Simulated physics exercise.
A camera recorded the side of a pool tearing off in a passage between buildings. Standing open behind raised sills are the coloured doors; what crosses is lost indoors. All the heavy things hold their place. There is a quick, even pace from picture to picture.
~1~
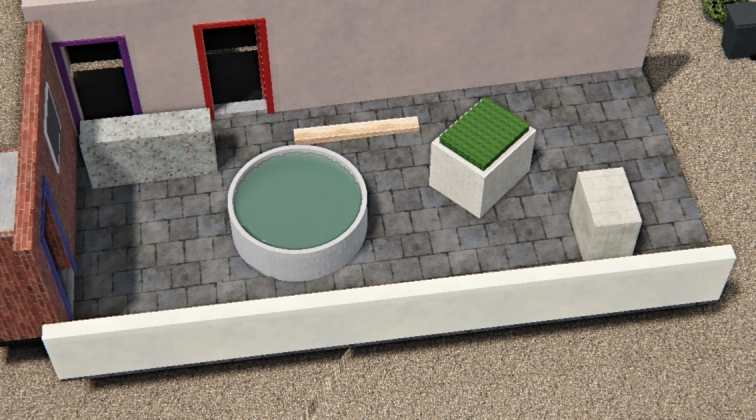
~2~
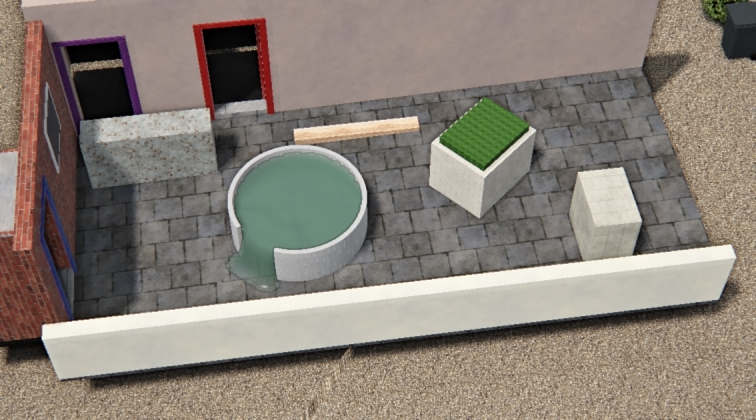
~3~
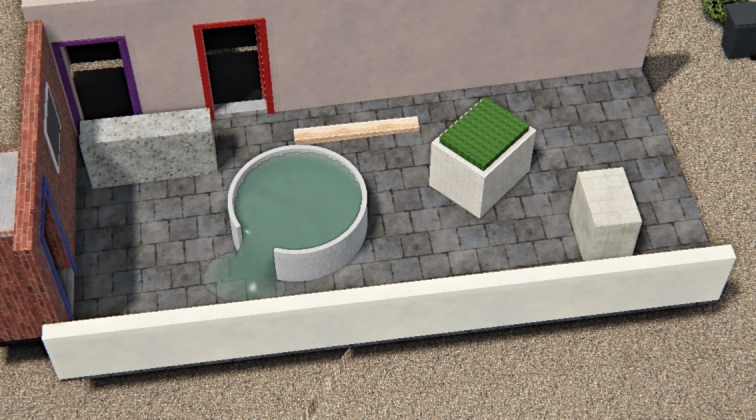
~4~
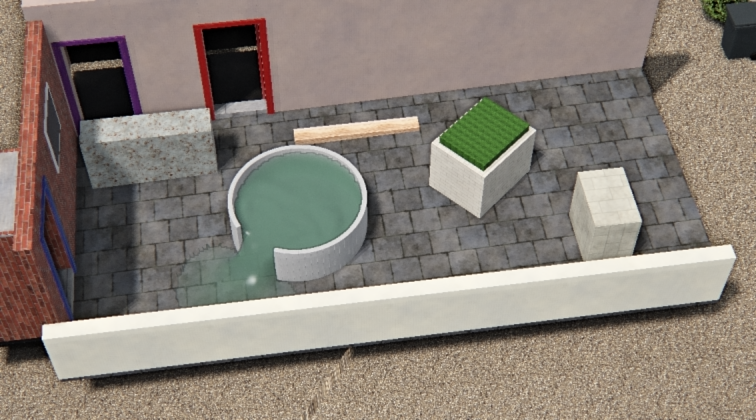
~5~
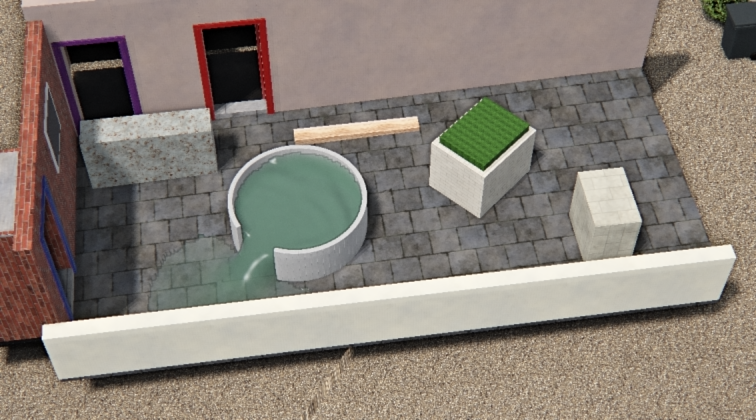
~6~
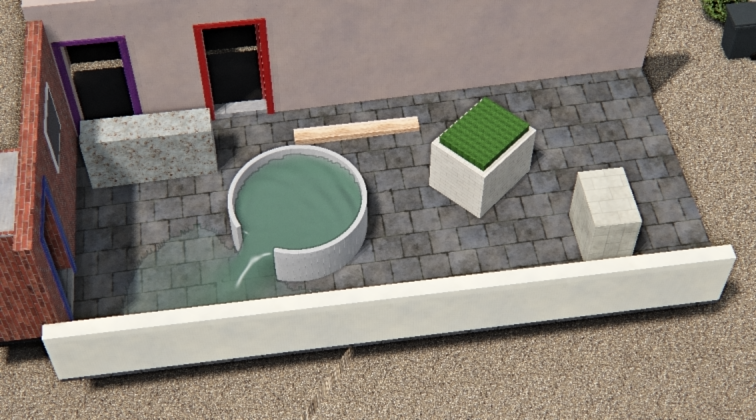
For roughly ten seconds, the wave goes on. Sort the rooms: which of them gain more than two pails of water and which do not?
The blue door gains more; the red door gains no more; the purple door gains more.
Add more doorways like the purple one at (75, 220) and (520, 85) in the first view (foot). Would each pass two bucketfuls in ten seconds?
The first door ends up above and the second ends up below.
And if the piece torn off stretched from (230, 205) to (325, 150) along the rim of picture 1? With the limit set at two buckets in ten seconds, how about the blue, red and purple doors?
One by one: Blue door ends up below; red door ends up above; purple door ends up above.
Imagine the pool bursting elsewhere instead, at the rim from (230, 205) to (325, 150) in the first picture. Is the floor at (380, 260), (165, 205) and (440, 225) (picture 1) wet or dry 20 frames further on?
In the order given: Untouched, swamped and untouched.
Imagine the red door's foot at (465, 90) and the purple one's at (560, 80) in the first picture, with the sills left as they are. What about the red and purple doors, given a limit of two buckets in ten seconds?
Lab note - red door: Under the limit; purple door: Under the limit.
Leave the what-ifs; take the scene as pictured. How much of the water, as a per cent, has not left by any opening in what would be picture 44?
My estimate is some 90 percent.
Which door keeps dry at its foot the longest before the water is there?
Answer is the door marked red.
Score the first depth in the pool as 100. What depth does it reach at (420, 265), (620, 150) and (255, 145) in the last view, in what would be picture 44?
Going in order, roughly 2, 0 and 8 %.
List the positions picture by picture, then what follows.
The first frame shows the pool at (298, 201) is whole and still.
In the second frame, the front is at (231, 264), out from the gap at (258, 257).
In the third frame, water pours out at (258, 259) and has run to (213, 286).
In the fourth frame, the front is at a hidden place, out from the gap at (258, 259).
In the fifth frame, water pours out at (258, 259) and has run to a hidden place.
In the sixth frame, the front is at a hidden place, out from the gap at (258, 259).
A moment on, water covers 15 % of the floor; the blue door wet at the sill, nothing in, the red door not reached, the purple door not reached.
Next, water covers 20 % of the floor; the blue door over two buckets in, the red door not reached, the purple door not reached.
Then, water covers 35 % of the floor; the blue door far over two buckets in, the red door not reached, the purple door under two buckets in.
Later, water covers 55 % of the floor; the blue door far over two buckets in, the red door wet at the sill, nothing in, the purple door over two buckets in.
In the end, water covers 60 % of the floor; the blue door far over two buckets in, the red door wet at the sill, nothing in, the purple door over two buckets in.
